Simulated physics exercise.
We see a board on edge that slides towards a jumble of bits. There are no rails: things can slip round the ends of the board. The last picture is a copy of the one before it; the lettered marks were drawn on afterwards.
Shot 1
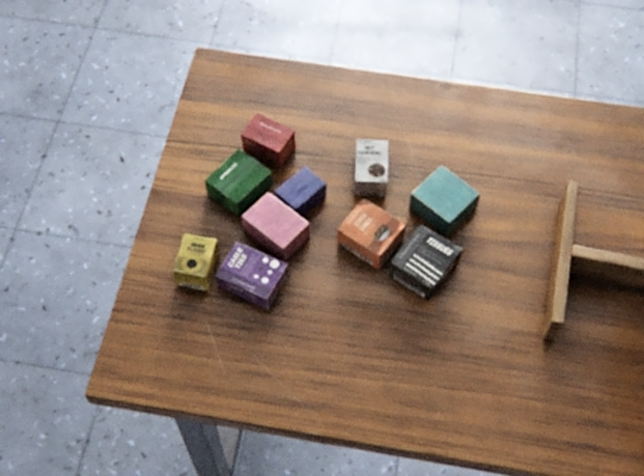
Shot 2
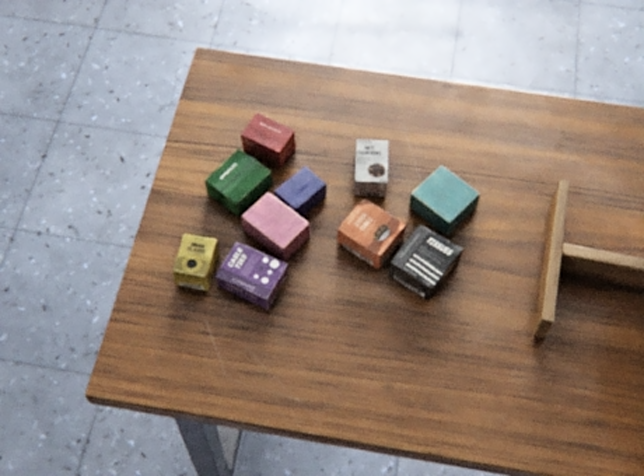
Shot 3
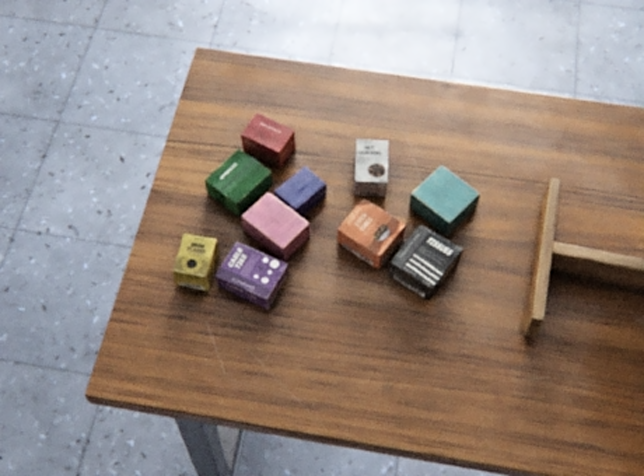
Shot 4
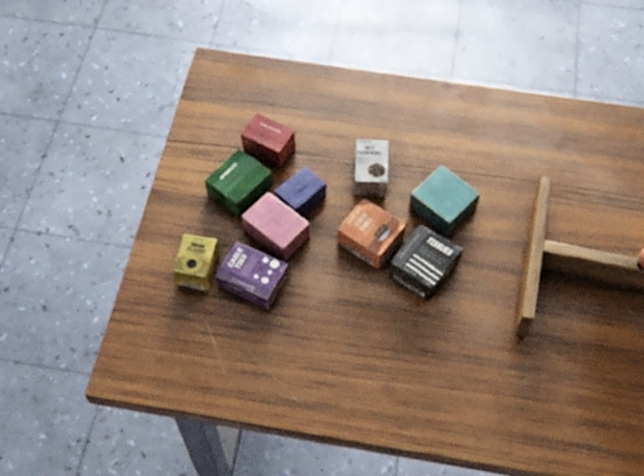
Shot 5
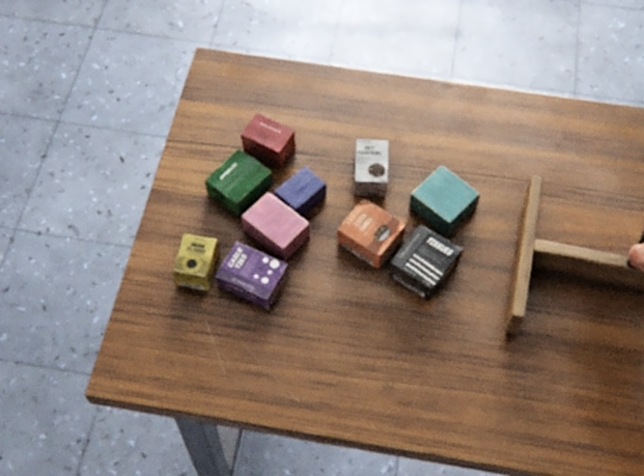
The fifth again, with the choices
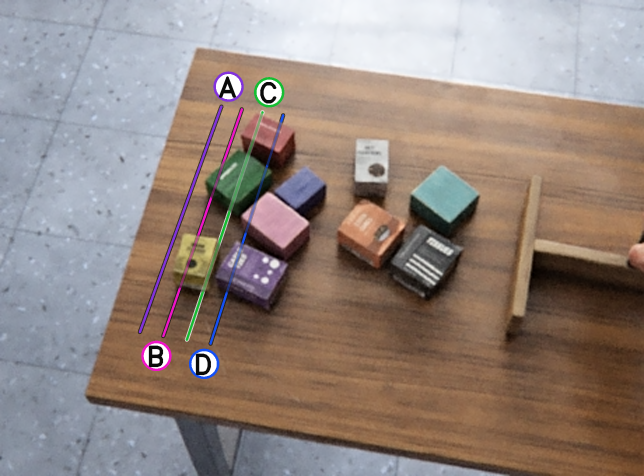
A hand slides a wooden board left across the table toward a scattered group of small boxes.
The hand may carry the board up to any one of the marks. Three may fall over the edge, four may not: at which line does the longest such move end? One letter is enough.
No fourth one falls up to C.
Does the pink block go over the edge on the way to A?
Yes.
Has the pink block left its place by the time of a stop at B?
Yes.
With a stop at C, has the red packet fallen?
By then, no.
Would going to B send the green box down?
Yes.
On the copy, A at (183, 212); B at (205, 215); C at (227, 218); D at (249, 222).
On C. First, board (419, 226); pink block (271, 227); white packet (360, 167).
Then, board (311, 210); pink block (173, 219); green box (195, 164).
Finally, board (229, 198); pink block over the edge; green box over the edge; three fallen.
By contrast, A drops five; B drops five; D is within the limit but short.
